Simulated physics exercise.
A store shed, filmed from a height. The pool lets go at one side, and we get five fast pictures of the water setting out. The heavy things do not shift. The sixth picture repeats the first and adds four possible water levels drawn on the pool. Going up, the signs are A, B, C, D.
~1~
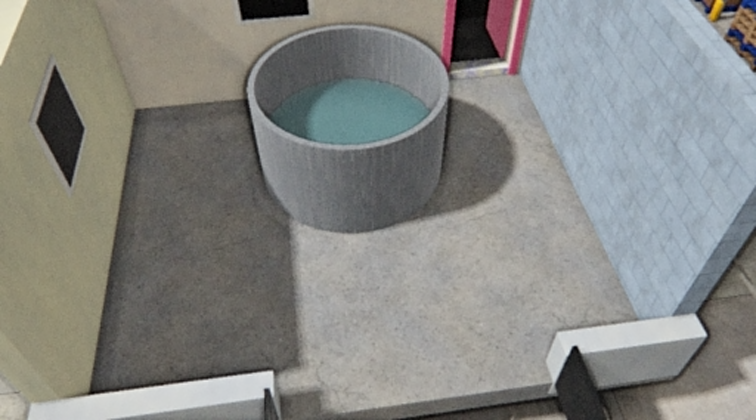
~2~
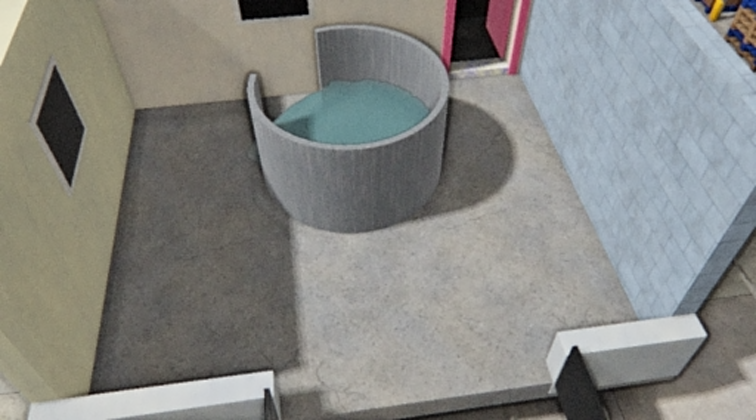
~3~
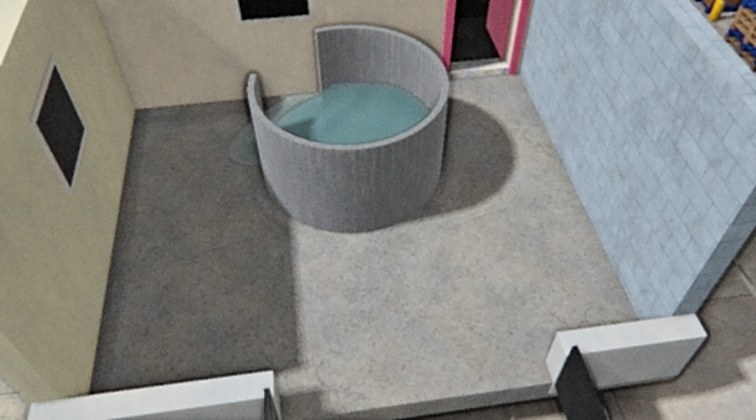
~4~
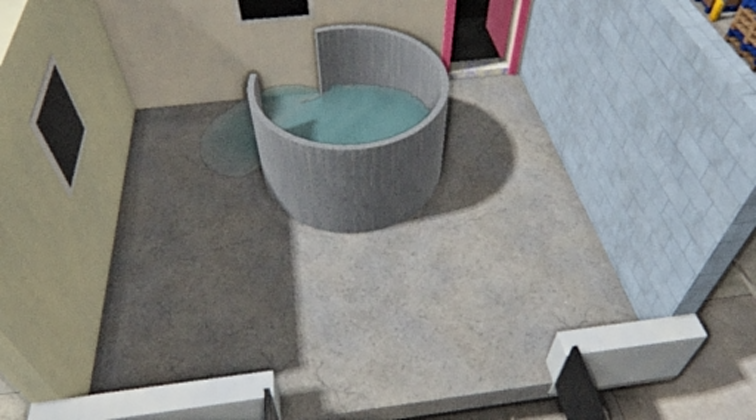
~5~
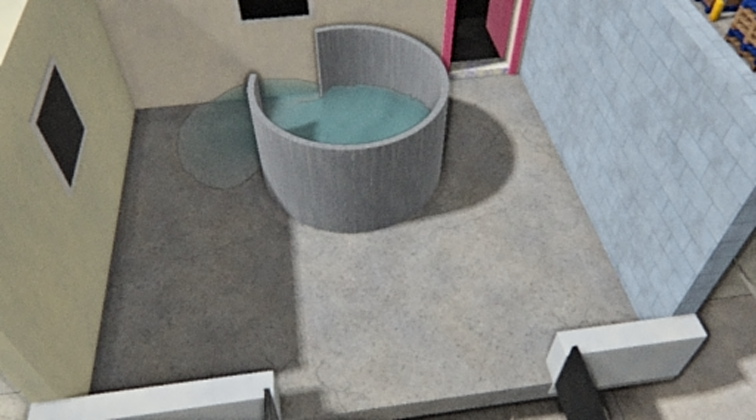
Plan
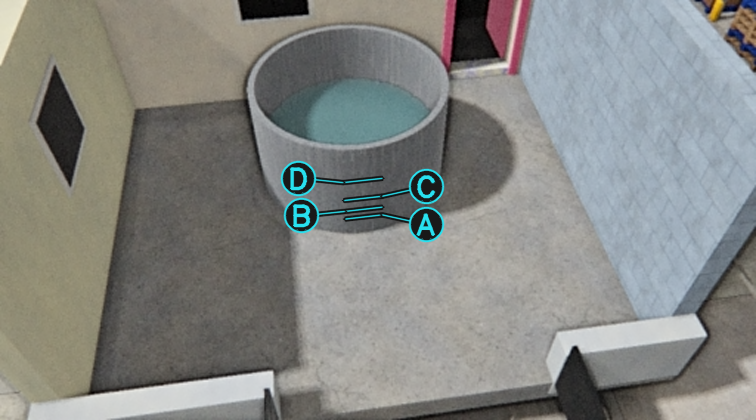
Teal water sits still inside a round grey pool in a walled yard with a pink doorway behind, until a section of the pool's wall is gone at the back left. The water then slips out through the gap and spreads leftward across the shaded floor in a thin, rounded, widening sheet.
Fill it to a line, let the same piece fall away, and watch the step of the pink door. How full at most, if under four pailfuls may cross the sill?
Line D just does it.
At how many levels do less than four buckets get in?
All of the four.
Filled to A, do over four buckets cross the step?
No, that is safe.
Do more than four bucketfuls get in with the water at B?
No.
On the marked copy, A at (363, 216); B at (363, 209); C at (363, 198); D at (362, 180); from the bottom up A, B, C, D.
Choosing A, nothing gets over.
Choosing B, nothing gets over.
Choosing C, nothing gets over.
Choosing D, a splash gets over, under a bucket.
